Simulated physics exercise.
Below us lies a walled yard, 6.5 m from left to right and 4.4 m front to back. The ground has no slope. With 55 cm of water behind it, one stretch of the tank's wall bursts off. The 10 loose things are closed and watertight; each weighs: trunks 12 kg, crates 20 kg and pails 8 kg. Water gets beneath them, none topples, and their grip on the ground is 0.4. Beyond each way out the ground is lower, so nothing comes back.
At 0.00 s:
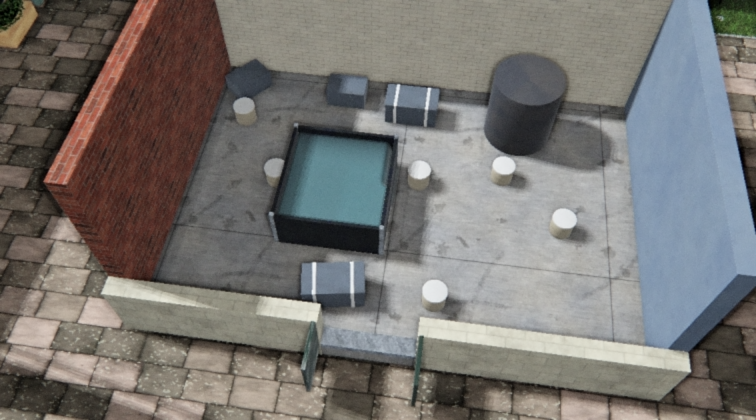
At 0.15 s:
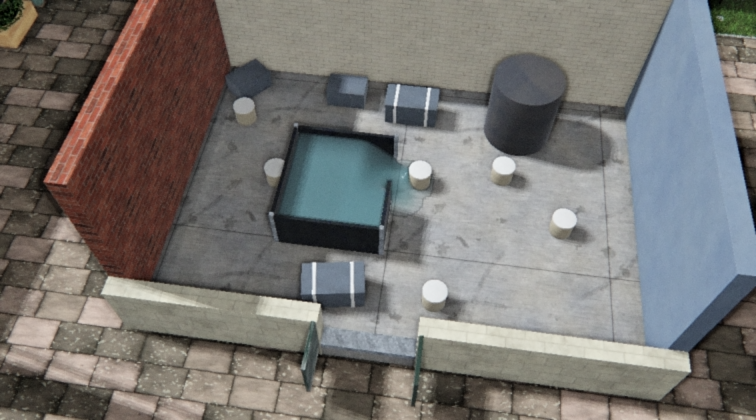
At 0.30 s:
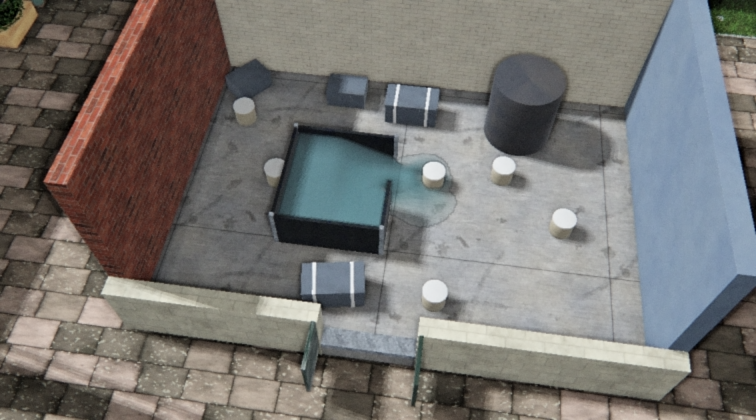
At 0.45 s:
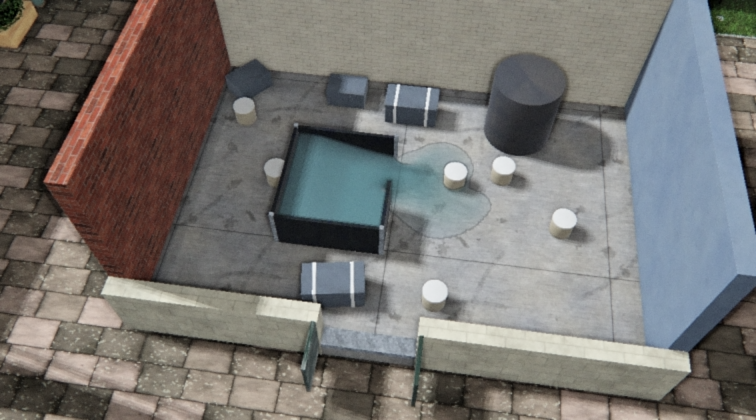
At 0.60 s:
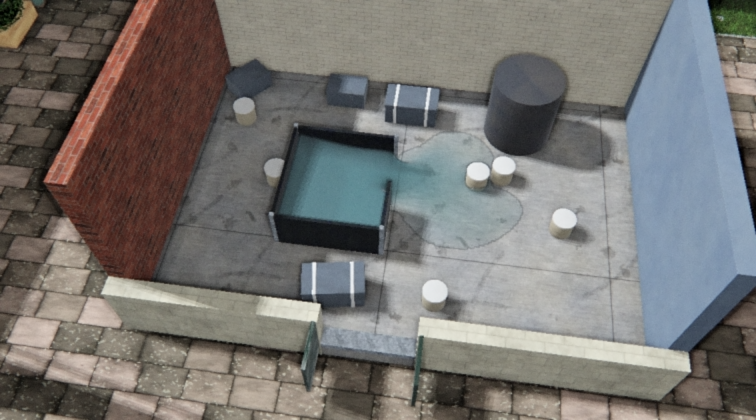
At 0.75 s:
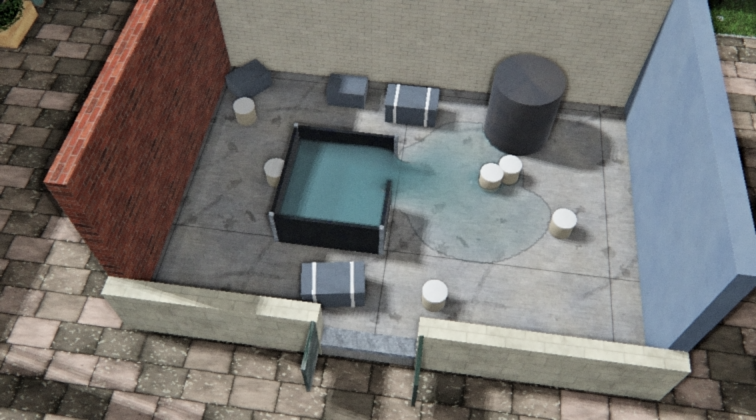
At first, a square tank of teal water stands among crates and pails in a walled yard. Water then bursts through its right side and spreads across the floor, pushing the nearest pail rightward until it sits against another pail, which shifts slightly, while everything else stays put.
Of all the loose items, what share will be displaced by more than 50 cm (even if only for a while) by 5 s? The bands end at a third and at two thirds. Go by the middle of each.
That comes to less than a third.
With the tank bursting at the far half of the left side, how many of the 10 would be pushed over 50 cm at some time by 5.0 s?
Then 6.
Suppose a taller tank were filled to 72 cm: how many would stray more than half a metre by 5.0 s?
Then 3.
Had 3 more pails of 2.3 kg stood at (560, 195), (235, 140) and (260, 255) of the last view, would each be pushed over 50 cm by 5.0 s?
In that order: Past it, less, under.
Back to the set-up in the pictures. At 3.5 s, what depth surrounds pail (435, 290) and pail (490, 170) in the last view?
About 0 and 9 cm.
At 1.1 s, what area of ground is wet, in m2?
About 8.0 m2.
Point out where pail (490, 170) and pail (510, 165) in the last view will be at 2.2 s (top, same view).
Near (631, 204) and (625, 160).
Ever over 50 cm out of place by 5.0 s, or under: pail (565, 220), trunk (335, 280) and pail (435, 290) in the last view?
In that order: Past it, less, under.
After 1.1 s 1 of 10 are over 50 cm from their spots; 0 afloat.
After 2.2 s 3 of 10 are over 50 cm from their spots; 3 afloat.
After 3.5 s 3 of 10 are over 50 cm from their spots; 1 afloat.
After 5.0 s 3 of 10 are over 50 cm from their spots, and 3 have been at some point; 0 afloat.
